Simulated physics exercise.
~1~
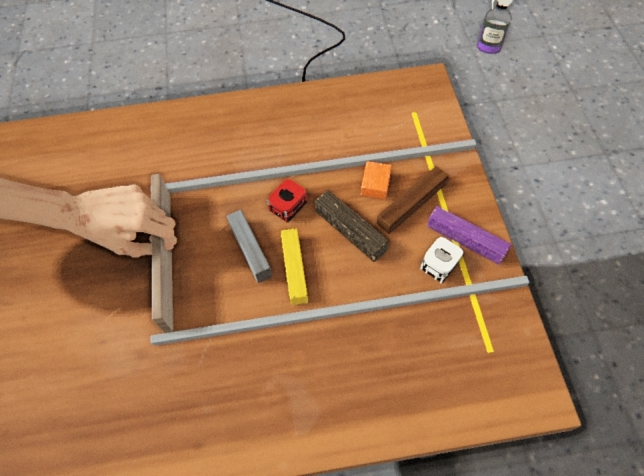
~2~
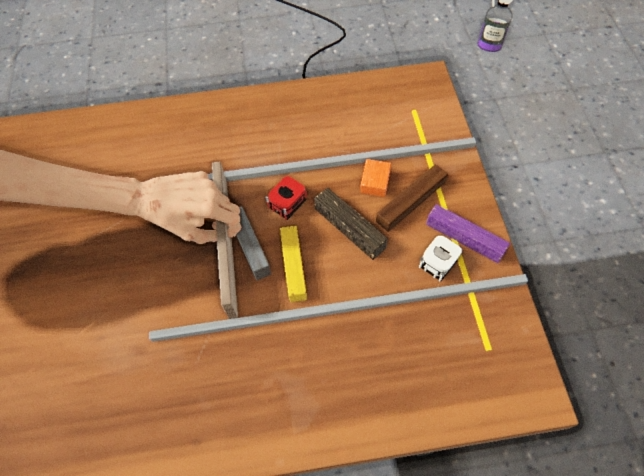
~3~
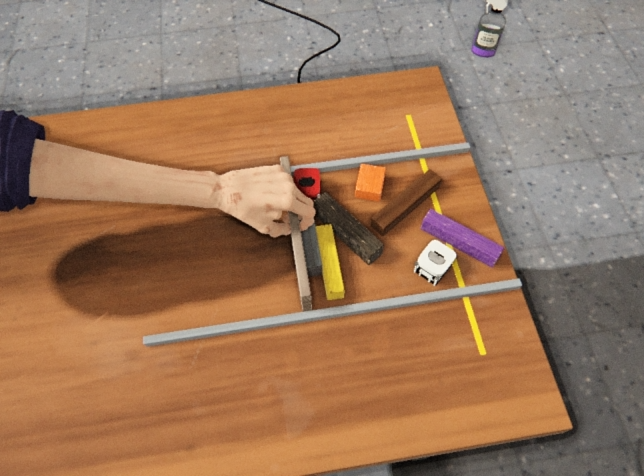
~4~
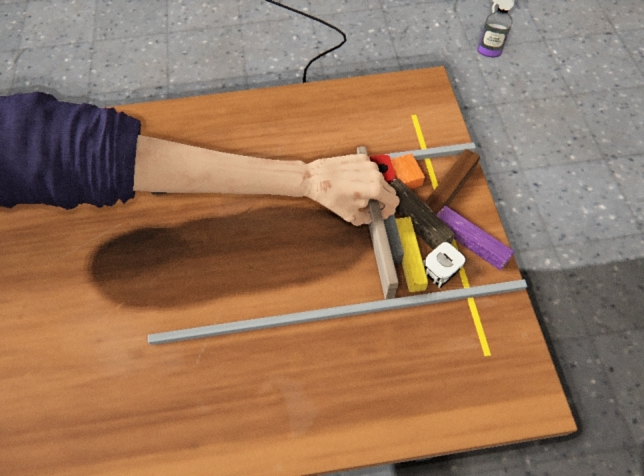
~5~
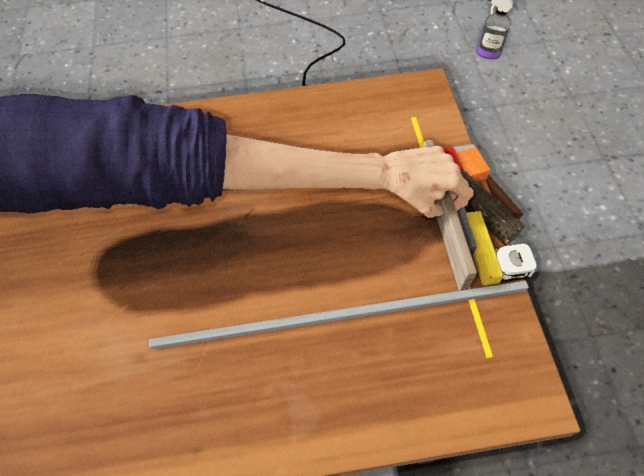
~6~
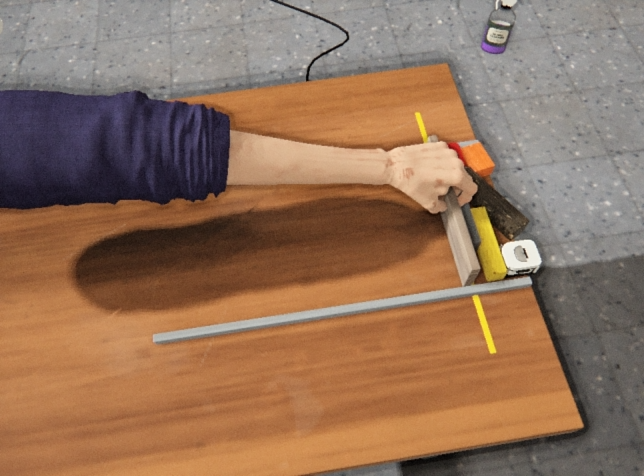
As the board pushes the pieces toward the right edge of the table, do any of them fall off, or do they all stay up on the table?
Some of them fall off, but only a couple. The purple bar and the brown stick go over the edge, while the rest stay bunched at the edge in front of the board.
